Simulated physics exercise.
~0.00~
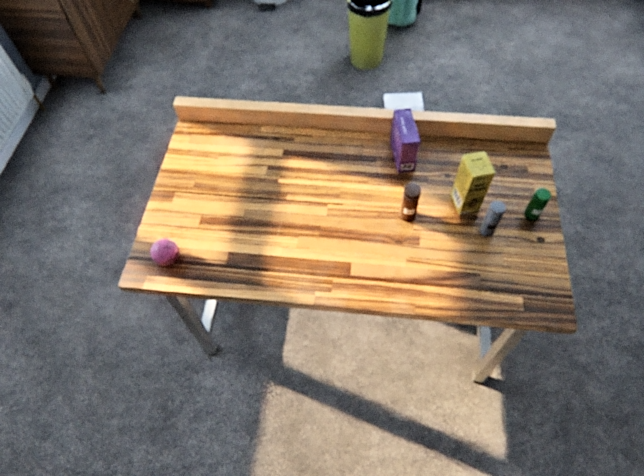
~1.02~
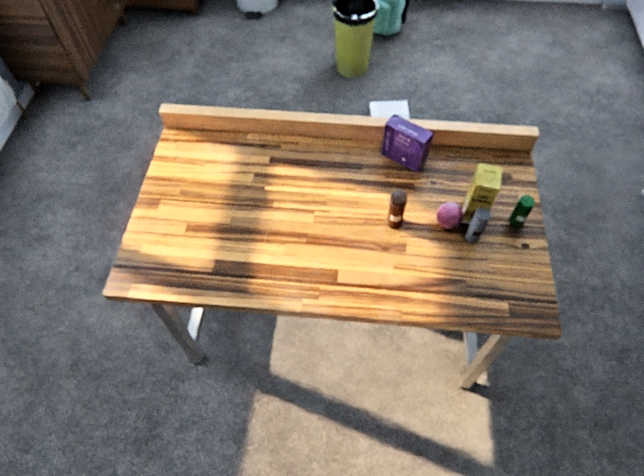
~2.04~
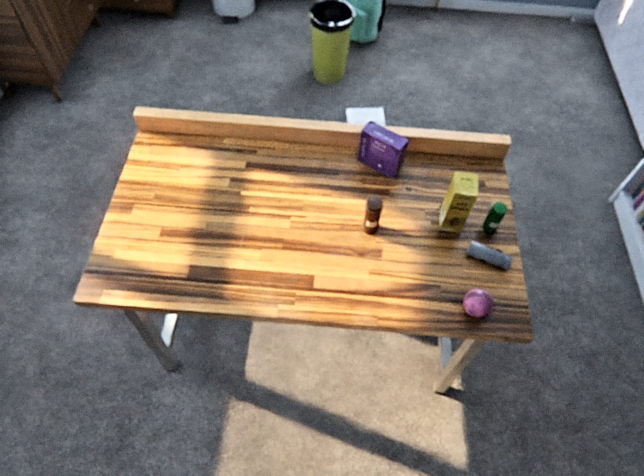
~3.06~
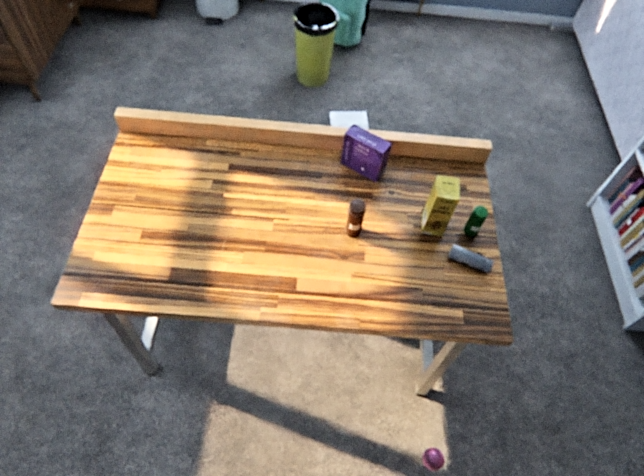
On a sunlit wooden table, a pink ball rolling among small containers, a grey shaker toppling, the ball ending on the carpet.
